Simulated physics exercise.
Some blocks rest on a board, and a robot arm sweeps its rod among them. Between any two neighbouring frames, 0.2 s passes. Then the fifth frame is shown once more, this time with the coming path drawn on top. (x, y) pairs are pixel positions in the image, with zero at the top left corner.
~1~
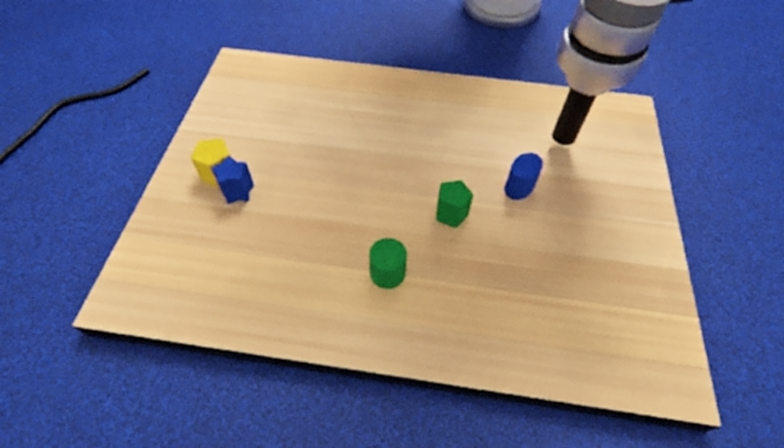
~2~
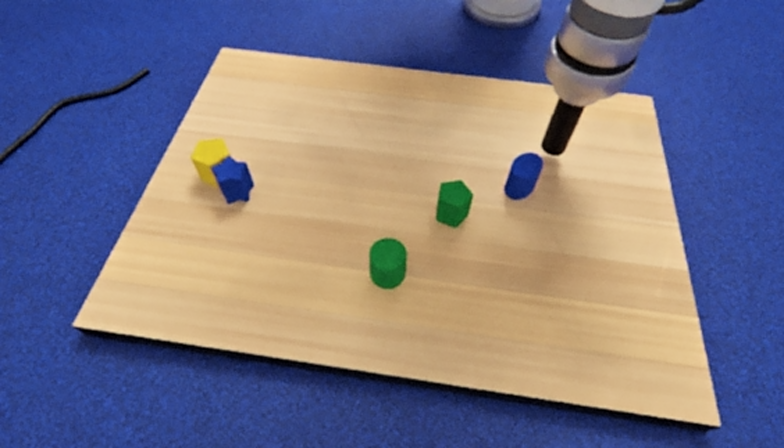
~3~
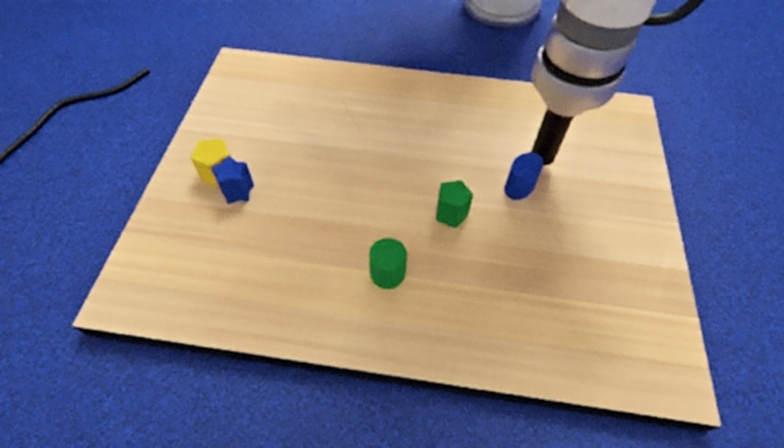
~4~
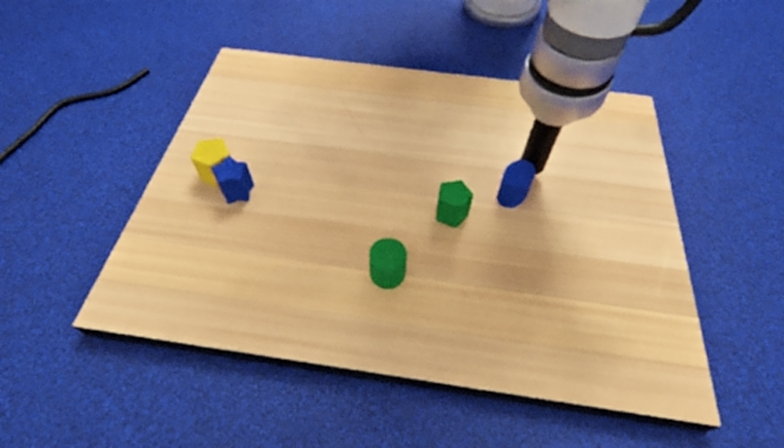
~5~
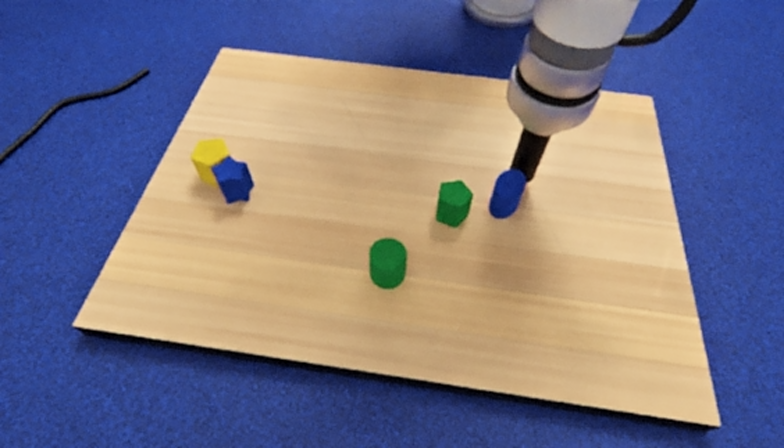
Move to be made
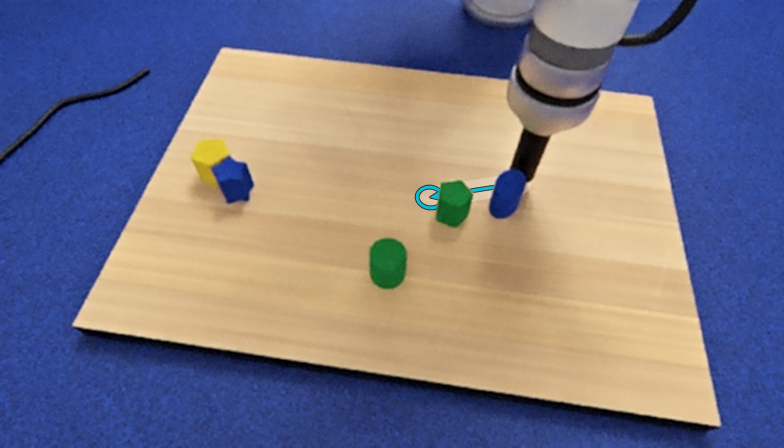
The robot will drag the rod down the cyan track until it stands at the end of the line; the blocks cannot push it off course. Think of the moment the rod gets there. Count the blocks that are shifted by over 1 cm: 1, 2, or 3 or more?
It will shift two blocks.
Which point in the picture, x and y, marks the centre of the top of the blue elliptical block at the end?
The middle of the upper face of the blue elliptical block will lie at about (494, 193) in the picture.
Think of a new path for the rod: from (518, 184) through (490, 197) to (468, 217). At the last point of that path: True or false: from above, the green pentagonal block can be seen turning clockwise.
This is true.
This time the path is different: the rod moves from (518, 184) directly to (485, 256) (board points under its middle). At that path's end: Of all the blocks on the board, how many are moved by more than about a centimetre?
My prediction: One block.
Path on the board, straight from (518, 184) to (430, 197).
What follows on the original path. Halfway along, rod (476, 181); blue elliptical block (494, 193), turned 70° anticlockwise.
At the end, rod (432, 188); green pentagonal block (443, 199), turned 60° anticlockwise; blue elliptical block (494, 193), turned 70° anticlockwise.
